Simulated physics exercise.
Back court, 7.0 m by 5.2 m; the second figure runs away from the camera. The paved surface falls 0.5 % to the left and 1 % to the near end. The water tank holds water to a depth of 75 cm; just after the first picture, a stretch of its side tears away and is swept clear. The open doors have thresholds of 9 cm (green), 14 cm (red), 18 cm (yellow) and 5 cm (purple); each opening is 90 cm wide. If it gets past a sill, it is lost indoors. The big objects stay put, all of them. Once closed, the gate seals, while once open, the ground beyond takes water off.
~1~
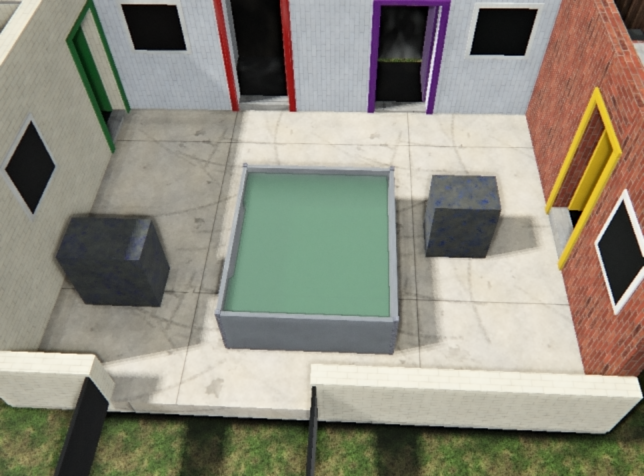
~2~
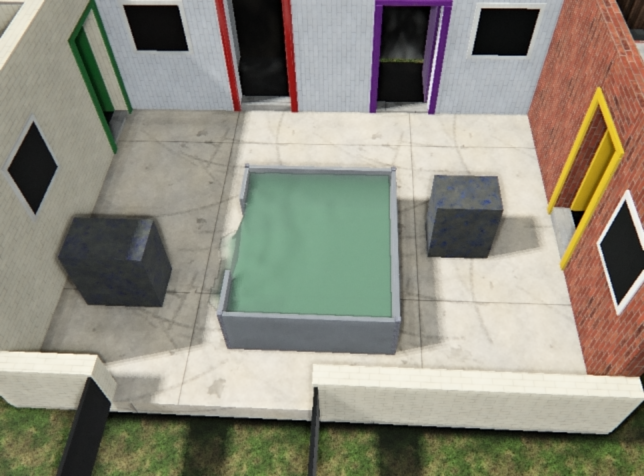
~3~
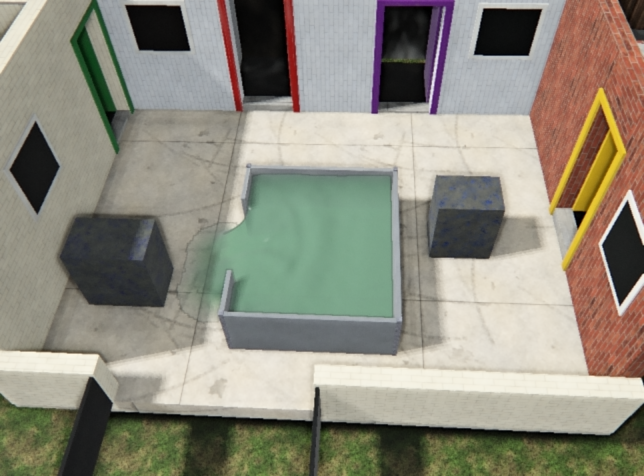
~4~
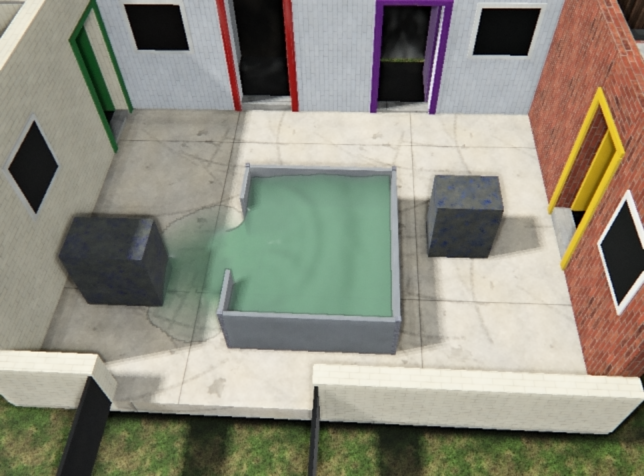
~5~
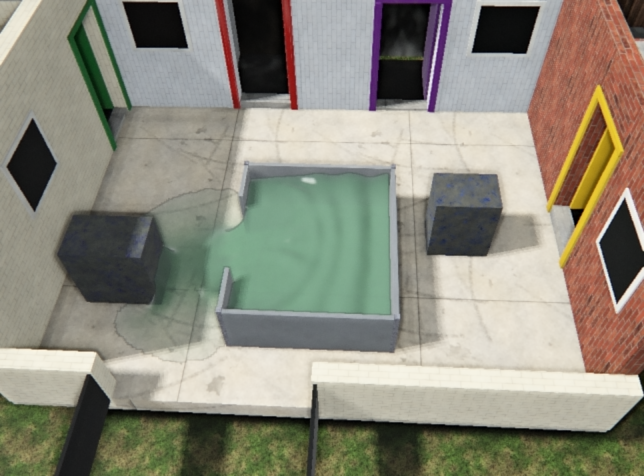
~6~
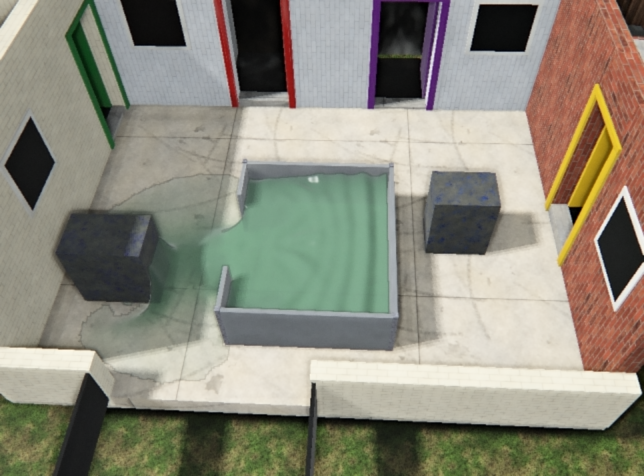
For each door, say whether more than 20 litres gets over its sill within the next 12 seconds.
As I see it, watch the green door: It will outstrip the limit. Watch the red door: It will not outstrip the limit. Watch the yellow door: It will not outstrip the limit. Watch the purple door: It will not outstrip the limit.
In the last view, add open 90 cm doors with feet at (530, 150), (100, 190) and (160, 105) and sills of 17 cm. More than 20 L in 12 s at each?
Result in order - not enough, more than that, more than that.
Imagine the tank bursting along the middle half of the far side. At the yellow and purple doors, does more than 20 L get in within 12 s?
So yellow ends up short of it and purple ends up past the limit.
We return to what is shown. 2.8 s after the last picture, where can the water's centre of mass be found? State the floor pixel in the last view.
I'd put it close to (230, 241).
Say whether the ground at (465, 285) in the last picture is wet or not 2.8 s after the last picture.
Looks like it's not yet wet.
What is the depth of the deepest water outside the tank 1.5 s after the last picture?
Depth: Approx. 44 cm.
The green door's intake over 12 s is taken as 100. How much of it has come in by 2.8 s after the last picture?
Share: ~ 35 %.
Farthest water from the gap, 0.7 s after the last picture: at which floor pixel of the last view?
I'd mark it close to (114, 145).
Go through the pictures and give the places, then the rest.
In the first picture, still water, 75 cm deep, in the water tank at (313, 239).
In the second picture, the front is at a hidden place, 0.7 m from the gap at (242, 257); 0.3 m2 of floor is under water; 75 cm left at the back of the water tank.
In the third picture, the front is at (189, 306), 1.0 m from the gap at (244, 259); 1.1 m2 of floor is under water; 75 cm left at the back of the water tank.
In the fourth picture, the front is at a hidden place, 1.4 m from the gap at (243, 259); 2.1 m2 of floor is under water; 74 cm left at the back of the water tank.
In the fifth picture, the front is at a hidden place, 2.0 m from the gap at (242, 257); 3.5 m2 of floor is under water; 68 cm left at the back of the water tank.
In the sixth picture, water pours out at (240, 255) and has run 2.5 m, to a hidden place; typically 5 cm deep outside, 63 cm at the water tank's back.
Then, 0.7 s after the last picture water covers 25 % of the floor and is deepest (56 cm) near (179, 273); green door not reached, red door not reached, yellow door not reached, purple door not reached.
Then, 1.5 s after the last picture water covers 35 % of the floor and is deepest (44 cm) near (179, 273); green door 16 cm at the sill, 3 L in, red door not reached, yellow door not reached, purple door not reached.
Then, 2.8 s after the last picture water covers 50 % of the floor and is deepest (34 cm) near (179, 273); green door 23 cm at the sill, 84 L in, red door 7 cm at the sill, 0 L in, yellow door not reached, purple door not reached.
Then, 6.3 s after the last picture water covers 80 % of the floor and is deepest (18 cm) near (177, 283); green door 14 cm at the sill, 226 L in, red door 6 cm at the sill, 0 L in, yellow door 7 cm at the sill, 0 L in, purple door 3 cm at the sill, 0 L in.
Then, 11.3 s after the last picture water covers 95 % of the floor and is deepest (11 cm) near (28, 375); green door 8 cm at the sill, 242 L in, red door 4 cm at the sill, 0 L in, yellow door 6 cm at the sill, 0 L in, purple door 6 cm at the sill, 1 L in.
